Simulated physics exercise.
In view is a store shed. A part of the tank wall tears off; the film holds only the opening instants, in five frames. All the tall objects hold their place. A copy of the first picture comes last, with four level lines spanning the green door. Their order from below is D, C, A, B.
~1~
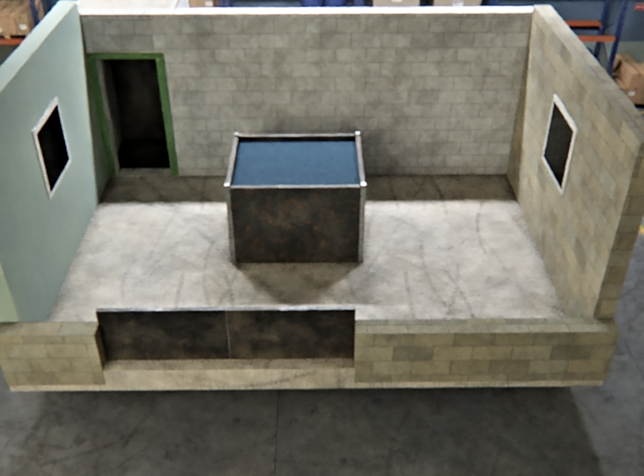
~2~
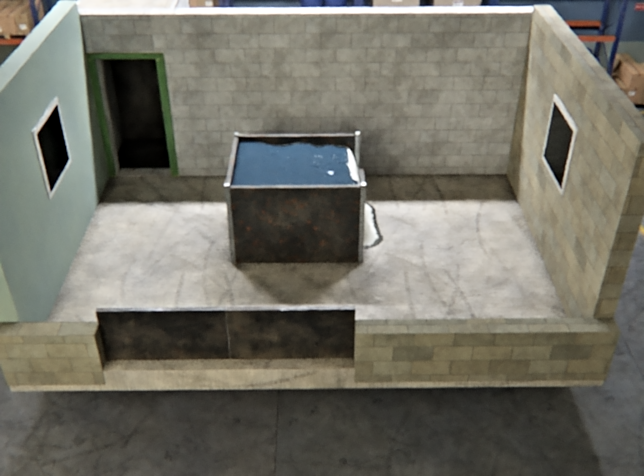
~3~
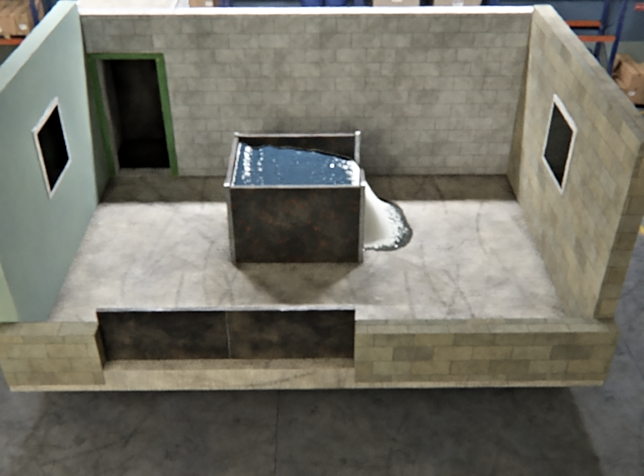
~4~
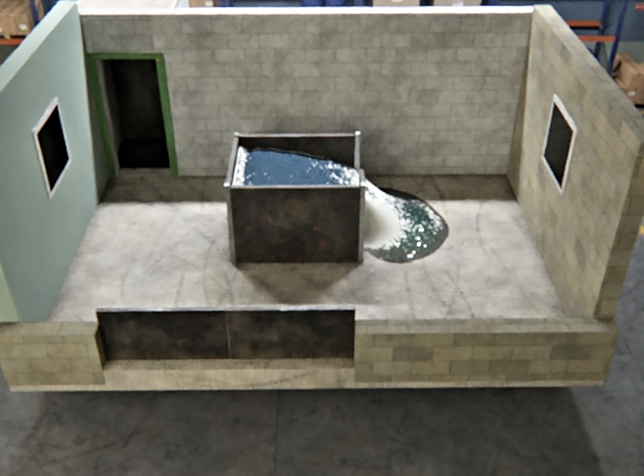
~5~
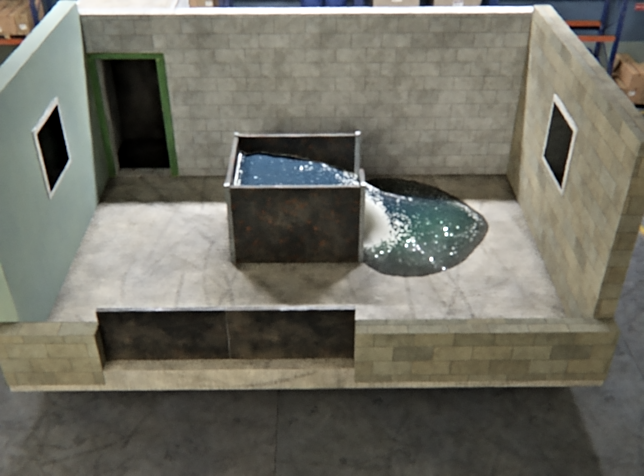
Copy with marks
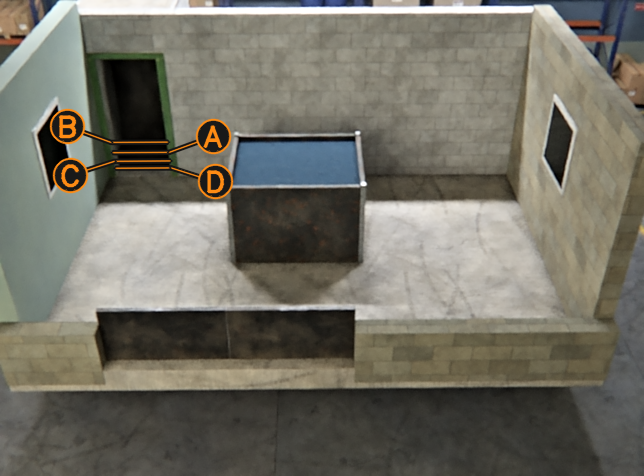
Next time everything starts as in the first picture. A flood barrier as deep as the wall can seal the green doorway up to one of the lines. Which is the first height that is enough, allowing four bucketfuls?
Go for D.
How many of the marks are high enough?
All of the four.
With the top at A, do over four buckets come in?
No, not at all.
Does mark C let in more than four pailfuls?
No, that is safe.
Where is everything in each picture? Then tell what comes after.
The first picture shows water in the tank at rest, its middle at (296, 164); foot of the green doorway at (144, 176); shut gate at (227, 317).
In the second picture, water covers 1 % of the ground, its front hidden from here.
In the third picture, 3 % of the ground under water, visible out to (401, 243).
In the fourth picture, 7 % of the ground under water, visible out to (444, 229).
In the fifth picture, 14 % of the ground under water, visible out to (483, 224).
In orange, A at (141, 152); B at (139, 142); C at (142, 161); D at (143, 168); from the bottom up D, C, A, B.
With A, nothing gets over.
With B, nothing gets over.
With C, nothing gets over.
With D, a splash gets over, under a bucket.
